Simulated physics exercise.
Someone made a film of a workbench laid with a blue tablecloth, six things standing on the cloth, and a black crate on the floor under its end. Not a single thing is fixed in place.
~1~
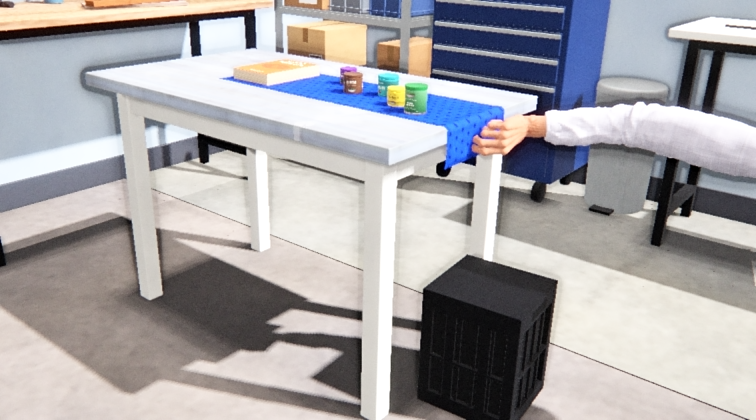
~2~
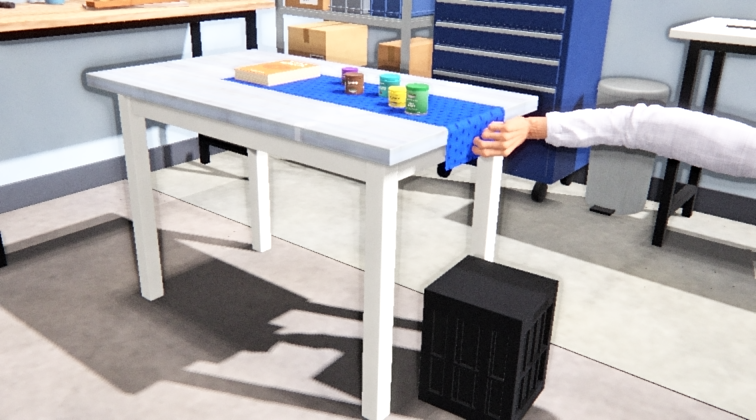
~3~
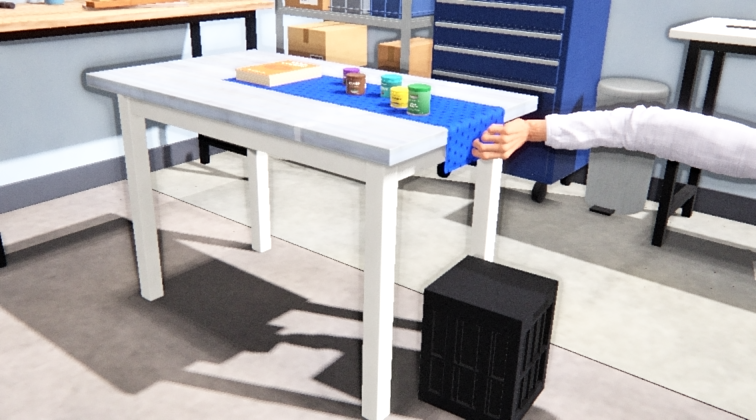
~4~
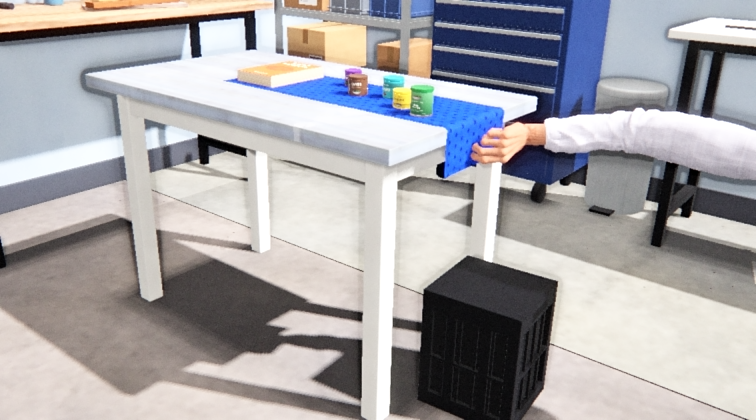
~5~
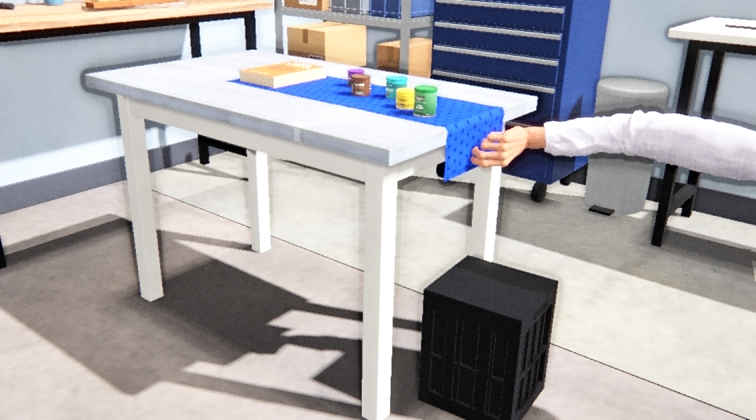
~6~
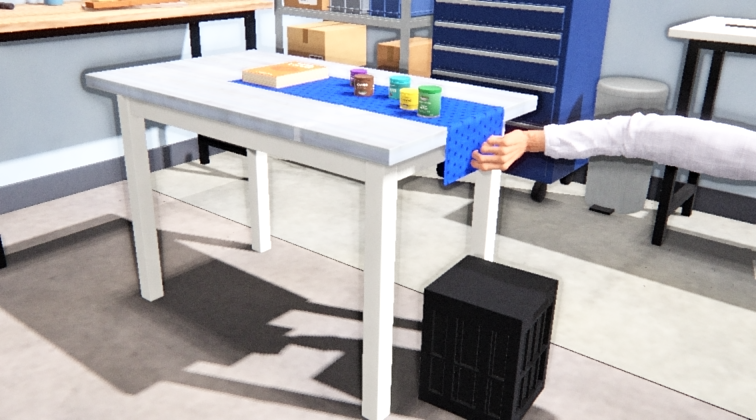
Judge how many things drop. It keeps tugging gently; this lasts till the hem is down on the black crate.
Dropped things in total: Three.
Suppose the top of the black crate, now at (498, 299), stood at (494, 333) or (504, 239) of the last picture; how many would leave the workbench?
The count comes out 4 and 1.
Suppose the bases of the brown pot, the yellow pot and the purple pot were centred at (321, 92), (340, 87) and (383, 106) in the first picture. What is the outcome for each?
Watch the brown pot hang on, the yellow pot hang on and the purple pot go down.
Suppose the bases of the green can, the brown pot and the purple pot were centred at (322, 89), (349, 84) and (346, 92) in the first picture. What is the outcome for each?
The green can will stay where it is, the brown pot will stay where it is, the purple pot will stay where it is.
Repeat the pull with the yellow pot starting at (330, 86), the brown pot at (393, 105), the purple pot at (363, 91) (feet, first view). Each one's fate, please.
The yellow pot ends up on top still, the brown pot ends up off the top, the purple pot ends up on top still.
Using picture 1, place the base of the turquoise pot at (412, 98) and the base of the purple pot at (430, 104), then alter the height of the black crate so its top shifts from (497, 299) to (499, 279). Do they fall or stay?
Observed: Turquoise pot departs; purple pot departs.
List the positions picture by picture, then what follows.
The first picture shows hem (444, 170); green can (416, 85); yellow pot (398, 88); turquoise pot (389, 75); brown pot (353, 73); purple pot (349, 68); top of the crate (497, 299).
The second picture shows hem (446, 171); green can (418, 85).
The third picture shows hem (445, 173); yellow pot (401, 89).
The fourth picture shows hem (445, 178); turquoise pot (394, 77); top of the crate (497, 300).
The fifth picture shows hem (444, 181); brown pot (361, 76).
The sixth picture shows hem (445, 185); green can (430, 87); yellow pot (410, 90); turquoise pot (400, 77); brown pot (364, 76); purple pot (359, 70).
Soon after, hem near (473, 199); all still up.
Then, hem near (471, 241); green can and yellow pot gone.
Further on, hem on the crate; green can, yellow pot and turquoise pot gone.
At rest, hem on the crate; green can, yellow pot and turquoise pot gone. It carries off three.
